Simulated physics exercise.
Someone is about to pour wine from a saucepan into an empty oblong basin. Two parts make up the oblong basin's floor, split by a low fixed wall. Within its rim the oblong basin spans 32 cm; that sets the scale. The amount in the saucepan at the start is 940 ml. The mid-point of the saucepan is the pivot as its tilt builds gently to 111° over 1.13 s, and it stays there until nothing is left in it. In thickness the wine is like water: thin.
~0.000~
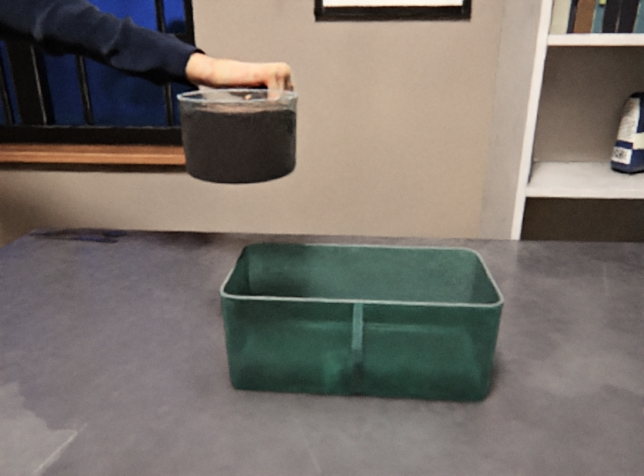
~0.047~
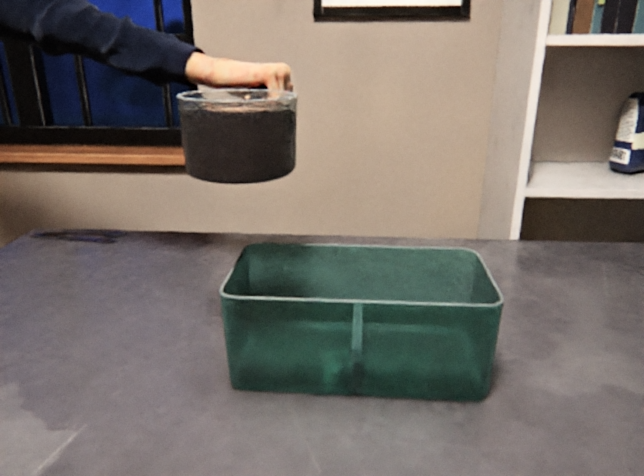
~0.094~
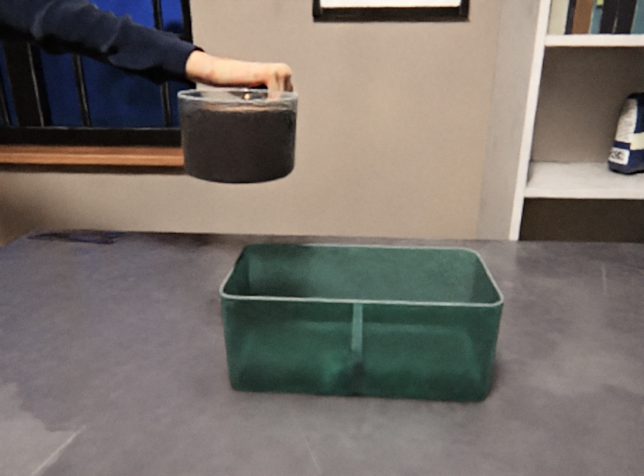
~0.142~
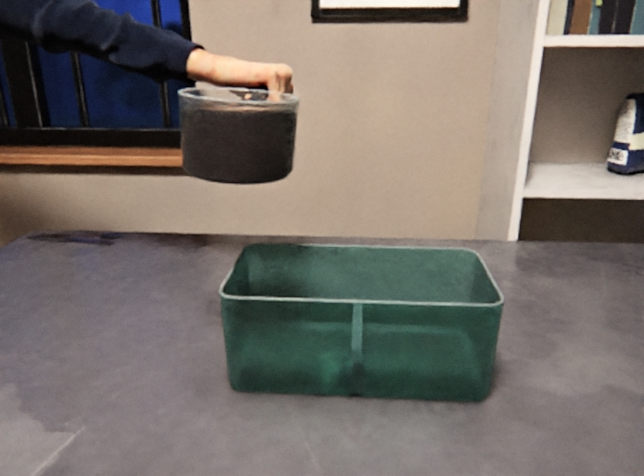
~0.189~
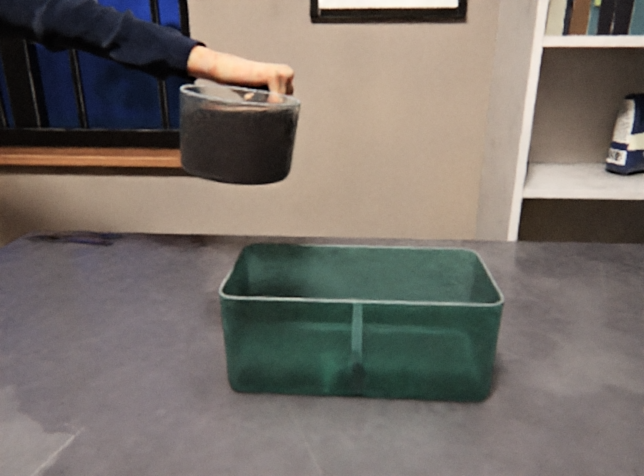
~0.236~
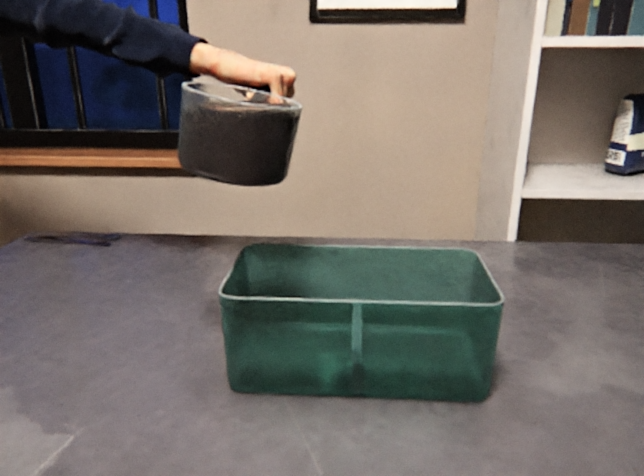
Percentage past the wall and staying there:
62 percent.
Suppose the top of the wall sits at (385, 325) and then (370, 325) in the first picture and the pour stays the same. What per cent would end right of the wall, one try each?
One try each: Around 15 percent and then around 40 percent.
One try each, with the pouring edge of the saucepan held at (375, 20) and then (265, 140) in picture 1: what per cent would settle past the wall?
Try 1: 75 %; try 2: 10 %.
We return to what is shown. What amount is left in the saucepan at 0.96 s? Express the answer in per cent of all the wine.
Around 12 in a hundred.
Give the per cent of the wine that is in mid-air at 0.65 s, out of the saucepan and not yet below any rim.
Share: Roughly 28 per cent.
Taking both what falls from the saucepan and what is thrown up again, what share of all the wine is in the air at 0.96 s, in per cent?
Around 14 percent of it is airborne.
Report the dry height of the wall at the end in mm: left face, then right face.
For the left, around 30 mm; for the right, around 20 mm.
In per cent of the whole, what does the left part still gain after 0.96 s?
That amounts to roughly 22 per cent of the whole.
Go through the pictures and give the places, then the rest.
In the first picture, it leans 0°; its right rim is at (295, 97); the wine meets the walls at (187, 107) and (294, 108); the oblong basin's rim runs from (235, 268) to (489, 276); the wall's top is at (358, 328).
In the second picture, it leans 0°; its right rim is at (295, 98); the wine meets the walls at (186, 107) and (294, 108).
In the third picture, it leans 2°; its right rim is at (296, 99); the wine meets the walls at (186, 106) and (295, 108).
In the fourth picture, it leans 4°; its right rim is at (297, 101); the wine meets the walls at (187, 106) and (296, 109).
In the fifth picture, it leans 7°; its right rim is at (299, 105); the wine meets the walls at (187, 106) and (296, 109).
In the sixth picture, it leans 12°; its right rim is at (300, 109); the wine meets the walls at (188, 106) and (299, 109).
By 0.65 s the tilt is 69° and 64 per cent is still to pour, 2 is left of the wall and 5 right of it.
By 0.96 s the tilt is 105° and 12 per cent is still to pour, 15 is left of the wall and 59 right of it.
By 1.28 s the tilt is 111° and 0 per cent is still to pour, 35 is left of the wall and 62 right of it.
By 1.63 s the tilt is 111° and 0 per cent is still to pour, 36 is left of the wall and 63 right of it.
At rest 37 per cent lies left of the wall, 62 right of it and 1 outside.
